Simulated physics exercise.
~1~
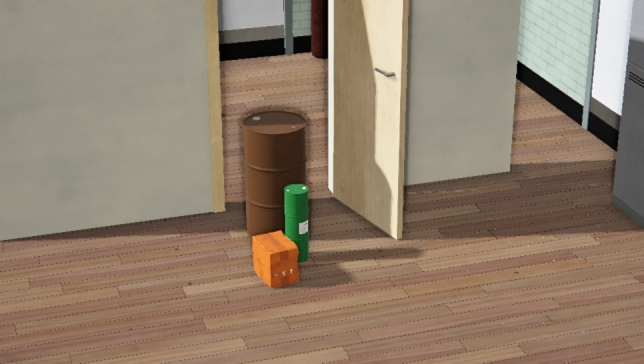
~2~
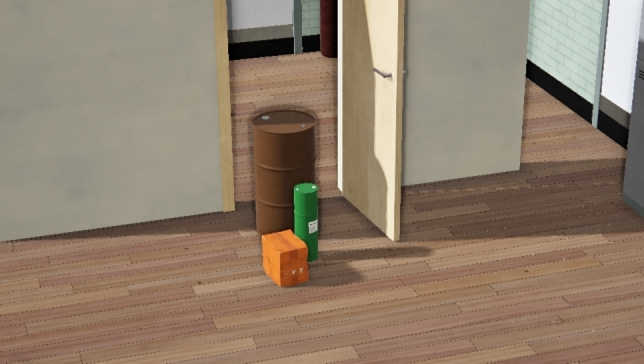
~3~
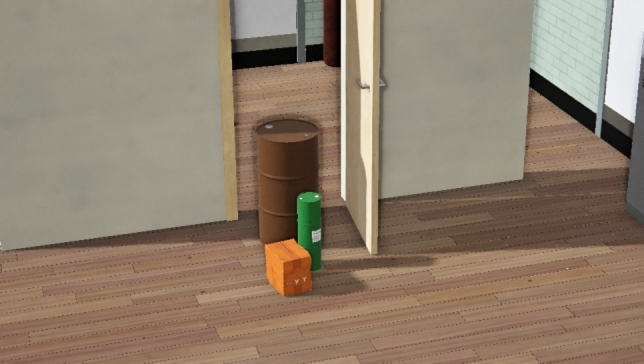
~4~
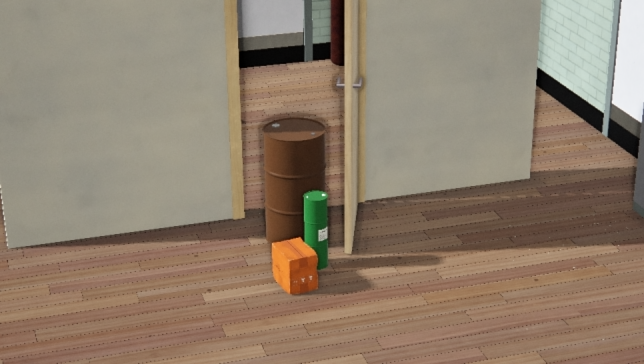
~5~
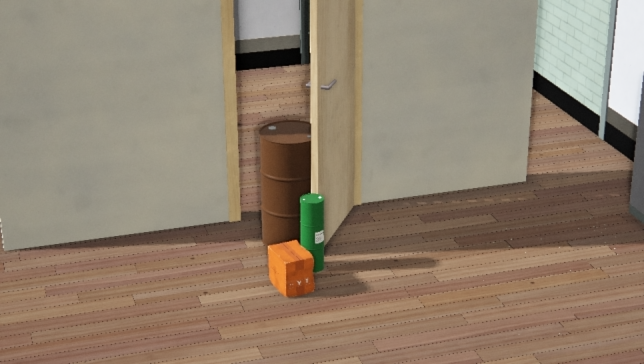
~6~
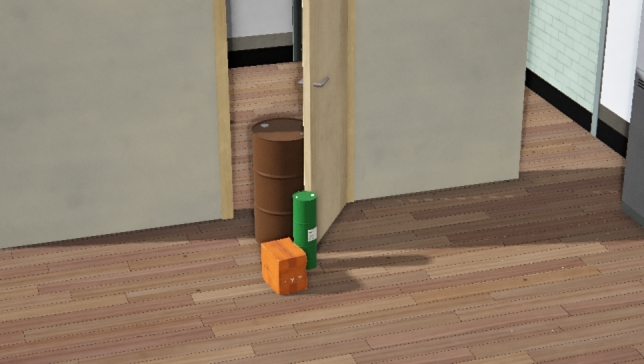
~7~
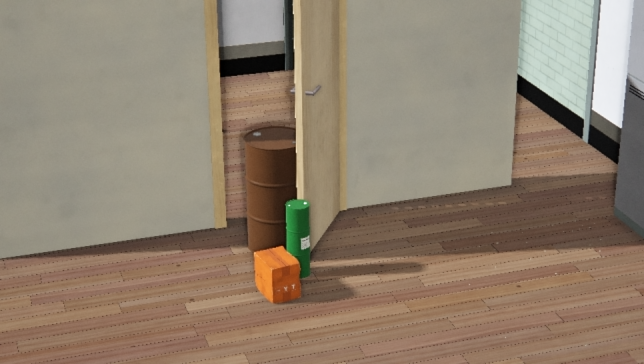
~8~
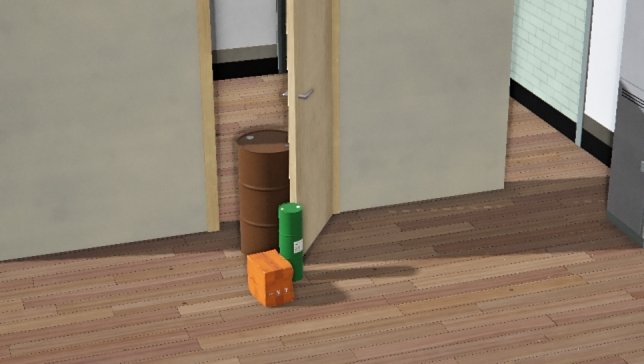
In a room with a wood plank floor and plain grey walls, a pale door stands wide open beside a tall brown drum, a slim green canister and a small orange parcel grouped in the doorway. The door begins to swing, turning until only its narrow edge faces the view. It carries on a little further to the left, towards the drum and canister, and then stops partly closed. The drum, canister and parcel all stay where they are while the view sways slightly. At the end the door remains ajar, its edge up against the group.
